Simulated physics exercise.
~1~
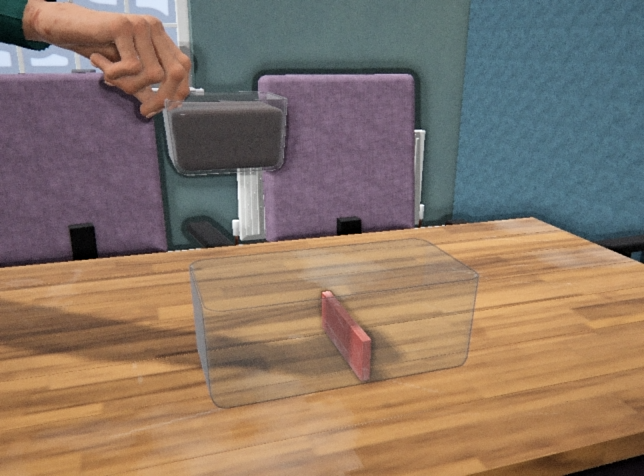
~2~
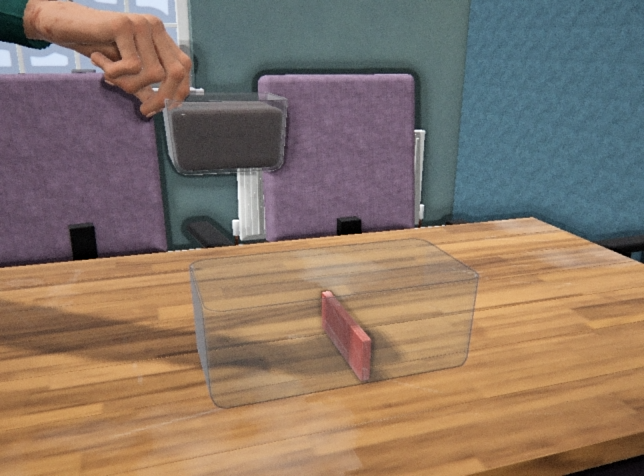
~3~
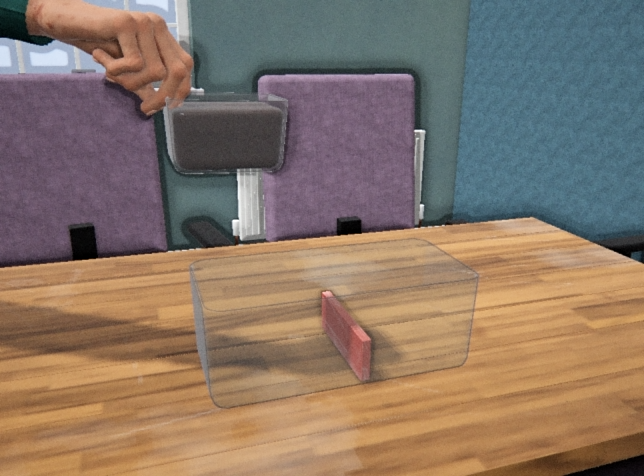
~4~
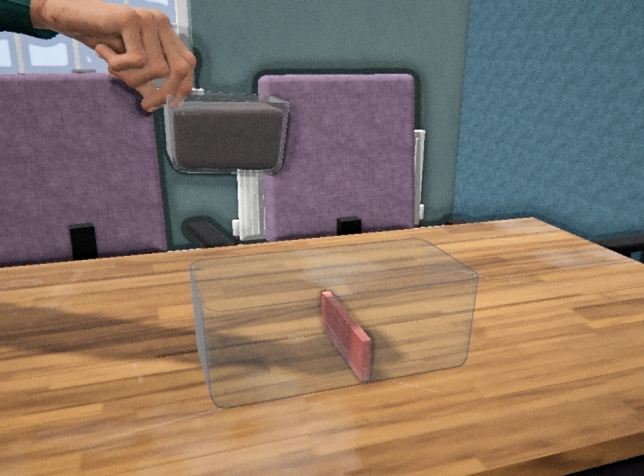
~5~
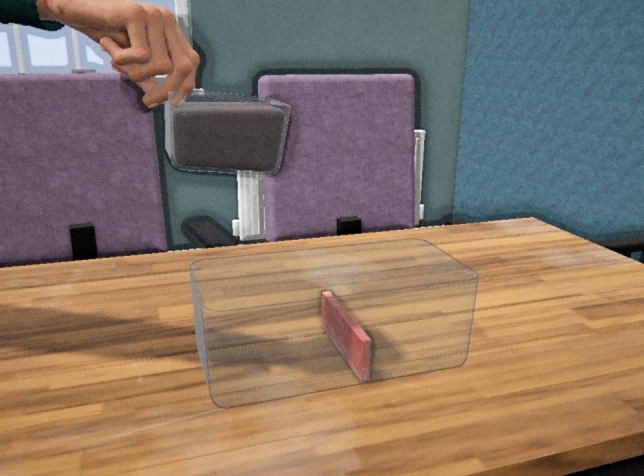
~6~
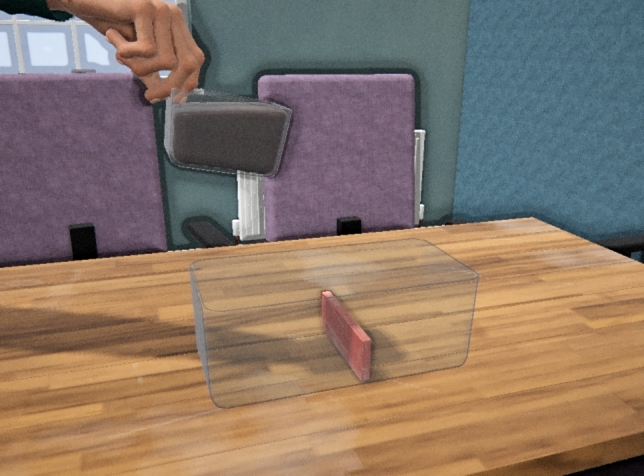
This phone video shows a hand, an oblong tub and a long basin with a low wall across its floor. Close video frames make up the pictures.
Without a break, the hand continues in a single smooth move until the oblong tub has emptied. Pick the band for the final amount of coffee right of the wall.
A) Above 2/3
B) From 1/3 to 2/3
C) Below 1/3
(B) From 1/3 to 2/3.
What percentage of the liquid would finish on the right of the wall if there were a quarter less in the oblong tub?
It works out near 30 percent.
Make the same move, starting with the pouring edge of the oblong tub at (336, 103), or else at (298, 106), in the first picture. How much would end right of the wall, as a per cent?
In order: Close to 95 and 70 percent.
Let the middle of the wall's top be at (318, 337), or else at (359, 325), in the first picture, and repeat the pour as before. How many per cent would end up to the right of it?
70 % and 25 %, roughly.
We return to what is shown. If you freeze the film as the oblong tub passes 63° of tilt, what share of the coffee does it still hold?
Close to 50 parts in a hundred remain.
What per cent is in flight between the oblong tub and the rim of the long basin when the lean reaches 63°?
Something like 30 per cent of it.
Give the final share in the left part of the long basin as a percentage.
Roughly 45 in a hundred.
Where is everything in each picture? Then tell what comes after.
The first frame shows tilt 0°; pouring edge (277, 98); surface from (167, 109) to (274, 107); the long basin's rim runs from (196, 286) to (450, 257); the wall's top is at (345, 315).
The second frame shows tilt 0°; pouring edge (277, 98); surface from (167, 108) to (273, 107).
The third frame shows tilt 2°; pouring edge (278, 99); surface from (168, 108) to (274, 106).
The fourth frame shows tilt 4°; pouring edge (279, 102); surface from (169, 108) to (275, 107).
The fifth frame shows tilt 7°; pouring edge (280, 105); surface from (171, 109) to (276, 108).
The sixth frame shows tilt 11°; pouring edge (282, 109); surface from (171, 109) to (278, 107).
A moment on, the oblong tub is tipped part way and 50 per cent is still to pour, 7 is left of the wall and 10 right of it.
Next, the oblong tub is tipped right over and 7 per cent is still to pour, 31 is left of the wall and 52 right of it.
Then the oblong tub is tipped right over and 0 per cent is still to pour, 46 is left of the wall and 53 right of it.
Later the oblong tub is tipped right over and 0 per cent is still to pour, 46 is left of the wall and 53 right of it.
At rest 46 per cent lies left of the wall, 53 right of it and 1 outside.
